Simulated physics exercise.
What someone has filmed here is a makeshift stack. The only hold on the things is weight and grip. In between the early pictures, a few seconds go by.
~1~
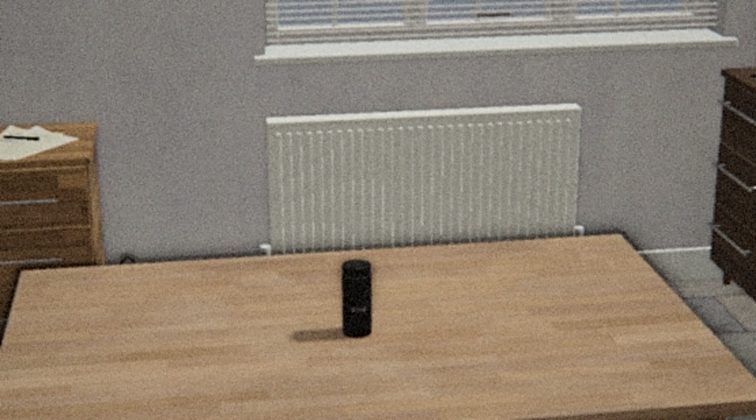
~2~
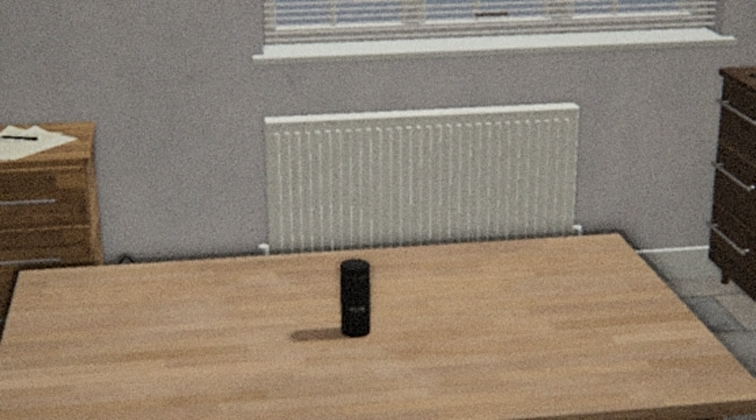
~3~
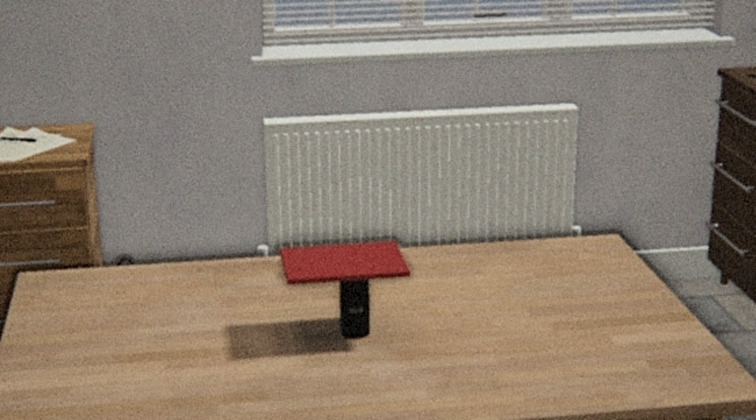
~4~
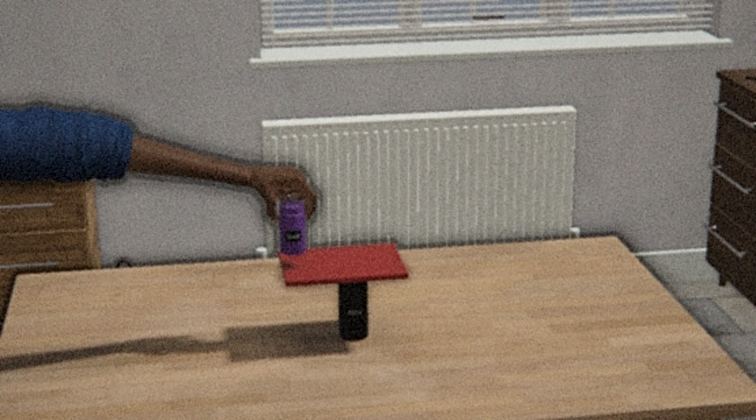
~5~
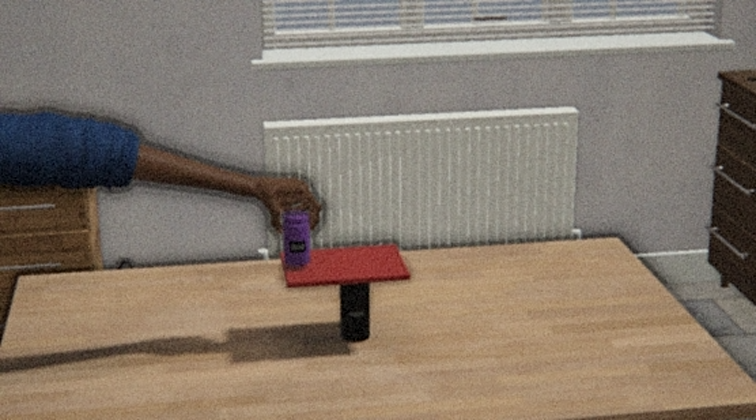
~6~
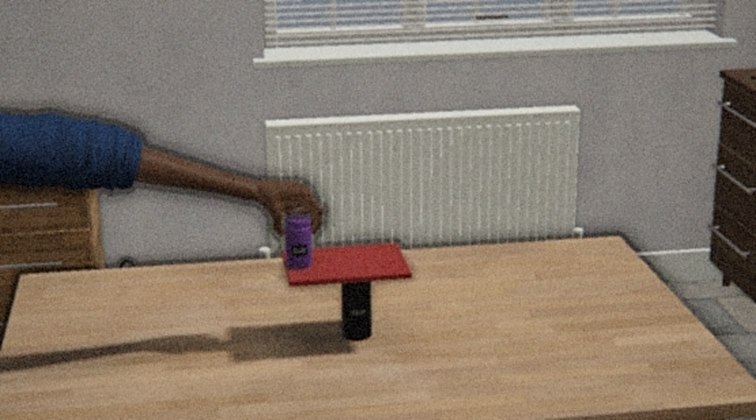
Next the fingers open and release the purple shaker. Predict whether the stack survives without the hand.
My guess is it moves out of place.
Then, 0.30 s past the last view, purple shaker now fallen; red lid rocked 48° from its first pose.
Then, 0.50 s past the last view, red lid now fallen.
Then, 0.90 s past the last view, things are still on the move.
Finally, fallen, purple shaker and red lid; black jar still in place. The stack comes apart.
